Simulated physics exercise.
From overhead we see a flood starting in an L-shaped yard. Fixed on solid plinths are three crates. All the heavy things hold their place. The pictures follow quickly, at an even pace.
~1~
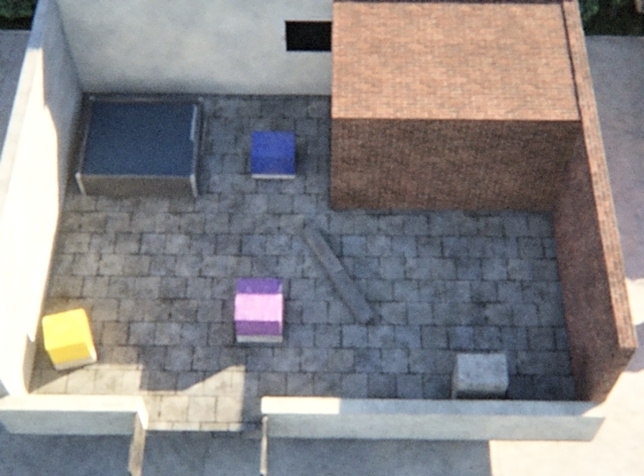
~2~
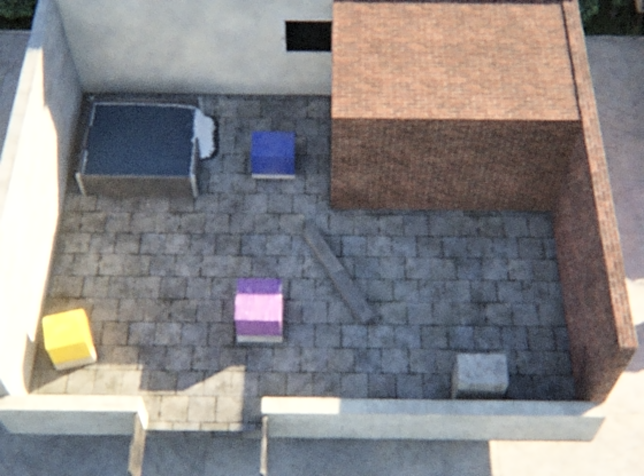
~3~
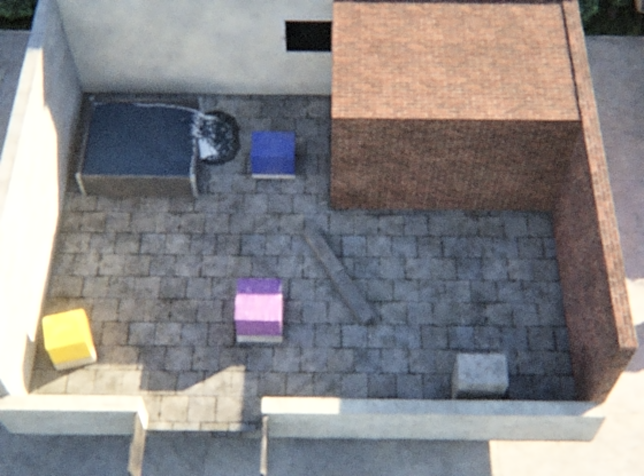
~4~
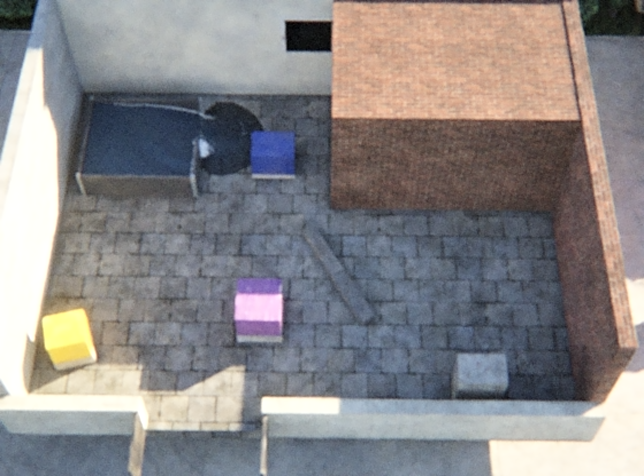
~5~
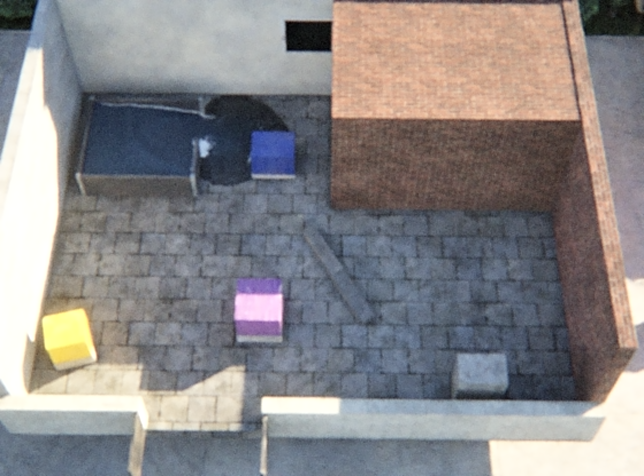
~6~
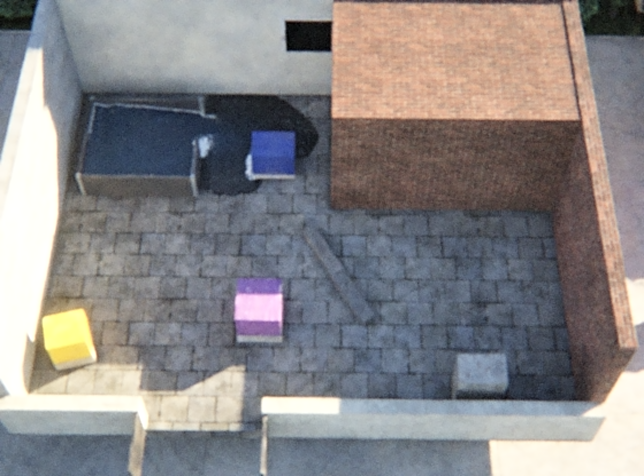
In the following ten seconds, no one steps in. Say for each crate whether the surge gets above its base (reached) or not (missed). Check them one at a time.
In the end the blue crate meets the water, the purple crate never meets the water, the yellow crate never meets the water.
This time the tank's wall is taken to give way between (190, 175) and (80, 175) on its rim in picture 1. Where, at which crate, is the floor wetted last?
I'd go with the one in blue.
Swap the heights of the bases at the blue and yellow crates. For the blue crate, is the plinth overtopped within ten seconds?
Blue: Flooded.
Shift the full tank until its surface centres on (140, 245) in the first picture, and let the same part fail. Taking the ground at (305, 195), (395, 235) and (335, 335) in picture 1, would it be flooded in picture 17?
Results in order - swamped, swamped, swamped.
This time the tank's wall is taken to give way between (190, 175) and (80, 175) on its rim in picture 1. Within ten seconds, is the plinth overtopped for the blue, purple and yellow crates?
Crate by crate: Blue - left alone; purple - left alone; yellow - hit.
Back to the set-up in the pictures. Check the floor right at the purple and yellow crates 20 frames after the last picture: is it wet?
Purple wet, yellow dry.
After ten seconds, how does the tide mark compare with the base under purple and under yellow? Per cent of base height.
The first reaches around 60 in a hundred, the second around 40.
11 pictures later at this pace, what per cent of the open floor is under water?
My estimate is near 15 per cent.
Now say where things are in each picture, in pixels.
Still water in the open tank at (142, 139), in the first frame.
The front is at (209, 157), out from the gap at (199, 133), in the second frame.
Water pours out at (199, 134) and has run to (231, 154), in the third frame.
The front is at a hidden place, out from the gap at (199, 134), in the fourth frame.
Water pours out at (199, 133) and has run to a hidden place, in the fifth frame.
The front is at (314, 135), out from the gap at (199, 133), in the sixth frame.
A moment on, water covers 10 % of the floor; the blue crate water round its plinth, the purple crate not reached, the yellow crate not reached.
Next, water covers 15 % of the floor; the blue crate water round its plinth, the purple crate not reached, the yellow crate not reached.
Then, water covers 25 % of the floor; the blue crate water round its plinth, the purple crate water round its plinth, the yellow crate not reached.
Later, water covers 45 % of the floor; the blue crate water round its plinth, the purple crate water round its plinth, the yellow crate water round its plinth.
In the end, water covers 65 % of the floor; the blue crate was topped, the purple crate stayed above the water, the yellow crate stayed above the water.
